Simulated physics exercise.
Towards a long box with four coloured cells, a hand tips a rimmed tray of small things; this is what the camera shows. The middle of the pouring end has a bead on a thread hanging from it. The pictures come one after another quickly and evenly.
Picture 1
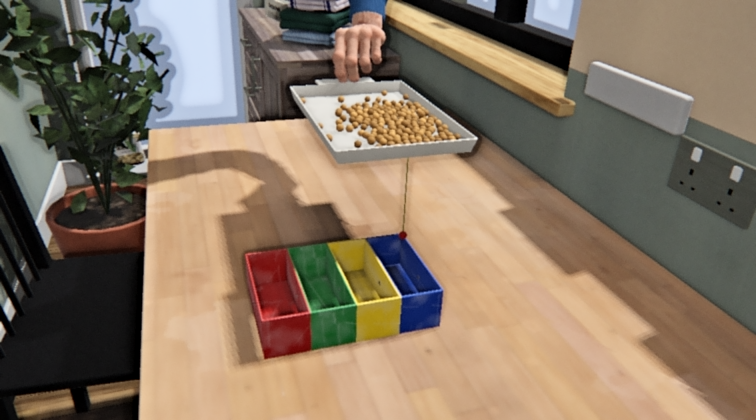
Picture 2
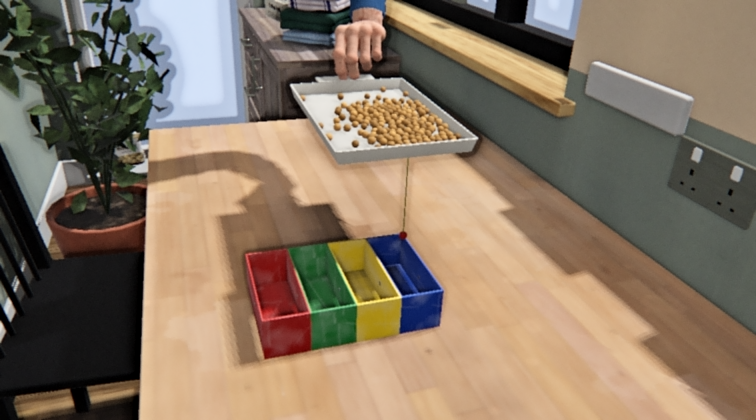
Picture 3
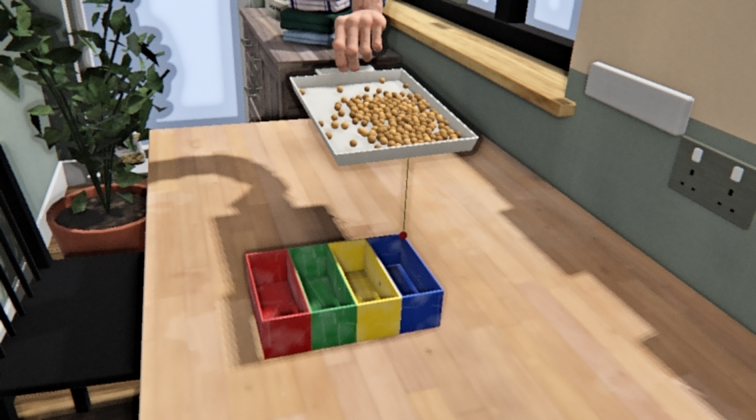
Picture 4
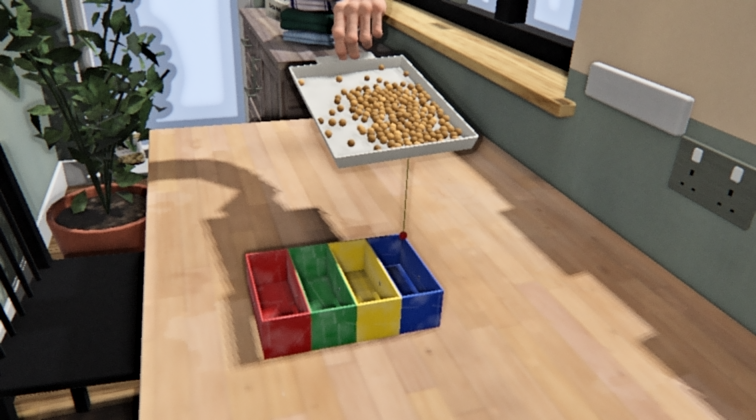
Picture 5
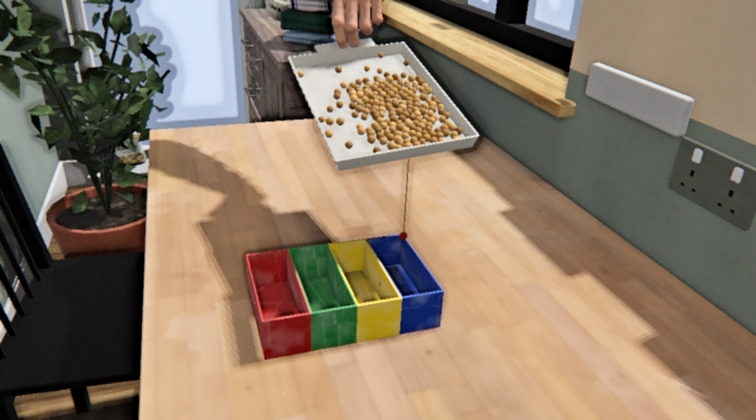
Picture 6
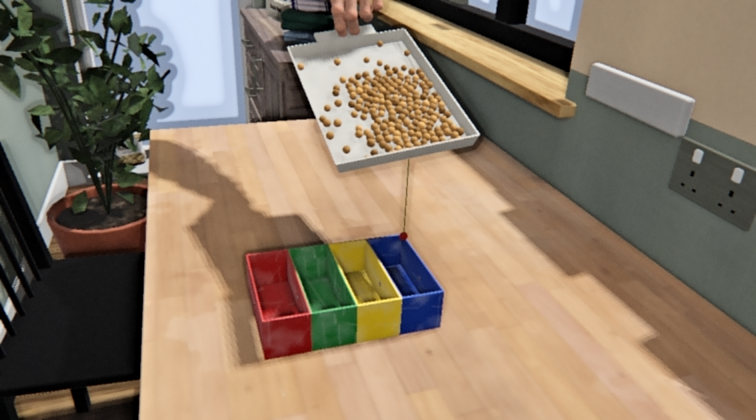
On a wooden table, a hand tilts a tray of round beads toward four coloured cells.
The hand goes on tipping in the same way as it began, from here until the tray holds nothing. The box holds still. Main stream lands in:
Yellow.
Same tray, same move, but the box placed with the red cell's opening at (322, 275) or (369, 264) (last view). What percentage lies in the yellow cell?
10 per cent the first time, 0 per cent the second time.
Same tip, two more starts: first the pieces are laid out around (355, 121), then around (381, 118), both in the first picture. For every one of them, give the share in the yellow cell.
Roughly 50 % and then 50 %.
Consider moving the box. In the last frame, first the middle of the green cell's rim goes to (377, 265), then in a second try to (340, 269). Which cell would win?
For the first spot I'd say red, and for the second spot that green cell.
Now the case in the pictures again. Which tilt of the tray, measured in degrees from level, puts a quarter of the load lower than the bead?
Angle: Approx. 70 degrees.
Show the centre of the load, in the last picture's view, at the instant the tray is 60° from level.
Its middle sits at about pixel (374, 151).
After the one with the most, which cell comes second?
Second place: That green cell.
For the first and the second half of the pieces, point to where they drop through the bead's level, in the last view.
At (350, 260) for the first part, then at (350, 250) for the others.
Shortly afterwards, tray tipped steeply; the bulk on the tray; a little in the green cell; a little in the yellow cell; a little falling or outside the box.
Next, tray tipped right over; a little on the tray; near half in the yellow cell; near a quarter in the green cell; a little in the blue cell; only a few in the red cell; a little falling or outside the box.
Some moments later, tray tipped past a quarter turn; near half in the yellow cell; near a third in the green cell; a little in the blue cell; only a few in the red cell; only a few falling or outside the box.
In the end, tray tipped past a quarter turn; near half in the yellow cell; near a third in the green cell; a little in the blue cell; only a few in the red cell; only a few outside the box.
